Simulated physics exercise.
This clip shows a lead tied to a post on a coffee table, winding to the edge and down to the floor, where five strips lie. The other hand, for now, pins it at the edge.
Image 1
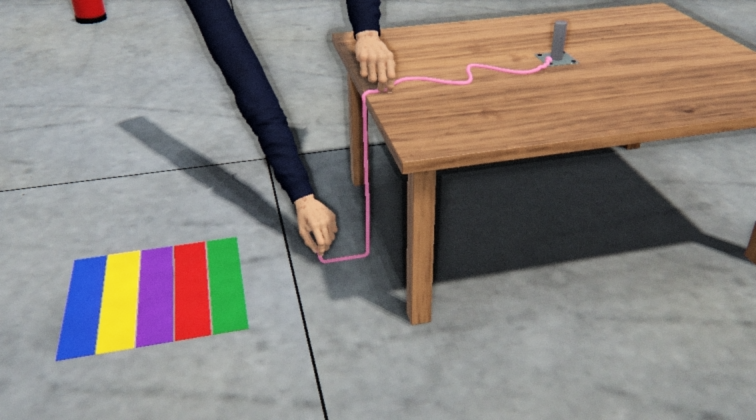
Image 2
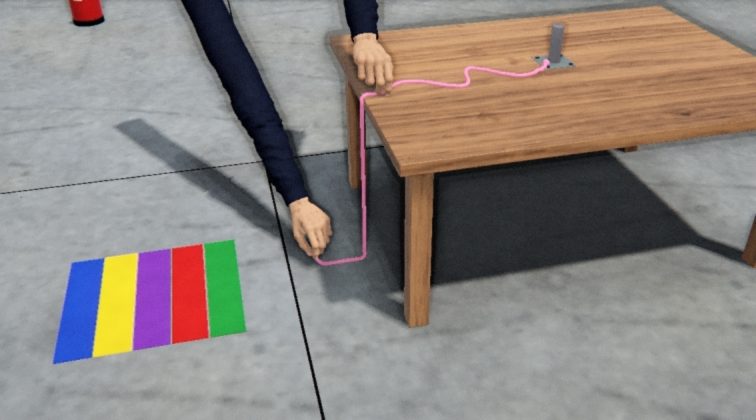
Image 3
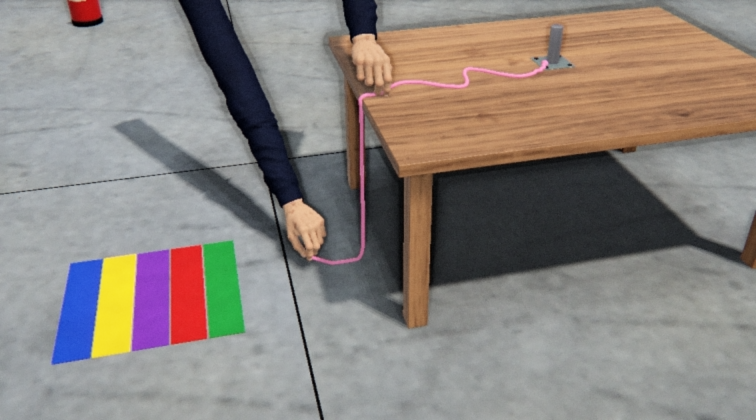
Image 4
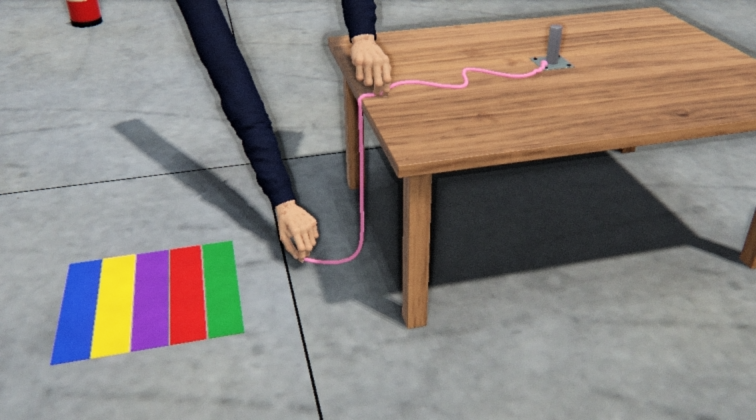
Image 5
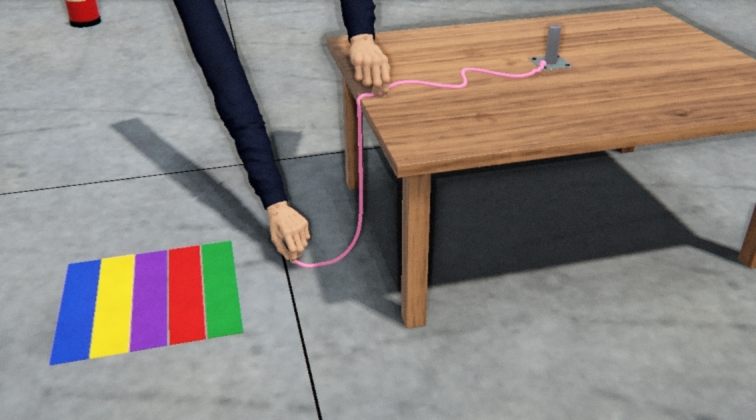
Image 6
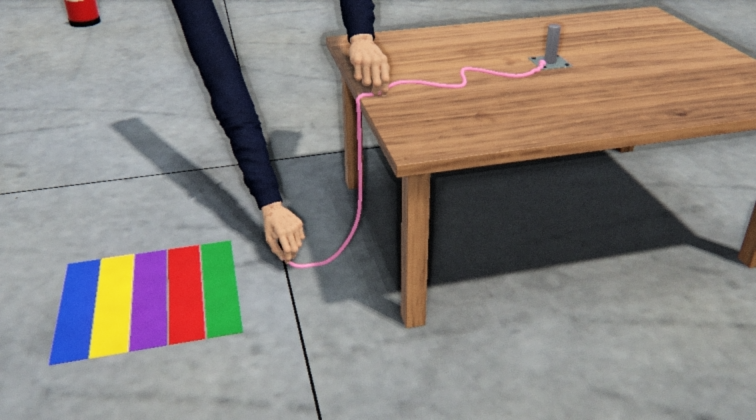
The clip opens on a pink cord running from a post across a wooden table and over its edge, where one hand pins it. Near the floor, another hand holds the cord's end and moves a short way left toward five coloured strips, drawing the hanging corner into a smooth curve.
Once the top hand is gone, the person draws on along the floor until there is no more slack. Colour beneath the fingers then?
Yellow.
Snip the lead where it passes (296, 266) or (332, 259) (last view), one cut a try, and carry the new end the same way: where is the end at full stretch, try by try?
Taking them in turn, near (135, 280) and near (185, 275).
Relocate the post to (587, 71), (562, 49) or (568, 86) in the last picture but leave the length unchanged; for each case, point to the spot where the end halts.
First close to (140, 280), next close to (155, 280), last close to (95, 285).
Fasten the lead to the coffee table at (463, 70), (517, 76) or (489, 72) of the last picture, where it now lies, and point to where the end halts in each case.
Estimated pixels in sequence: (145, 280), (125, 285) and (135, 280).
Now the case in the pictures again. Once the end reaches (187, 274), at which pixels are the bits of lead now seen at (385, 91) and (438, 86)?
You'll see them at (350, 129) and then at (387, 90).
Soon after, end near (187, 274); over red.
After that, end near (139, 281); over purple.
At the stop, end near (110, 285); over yellow. The yellow one.
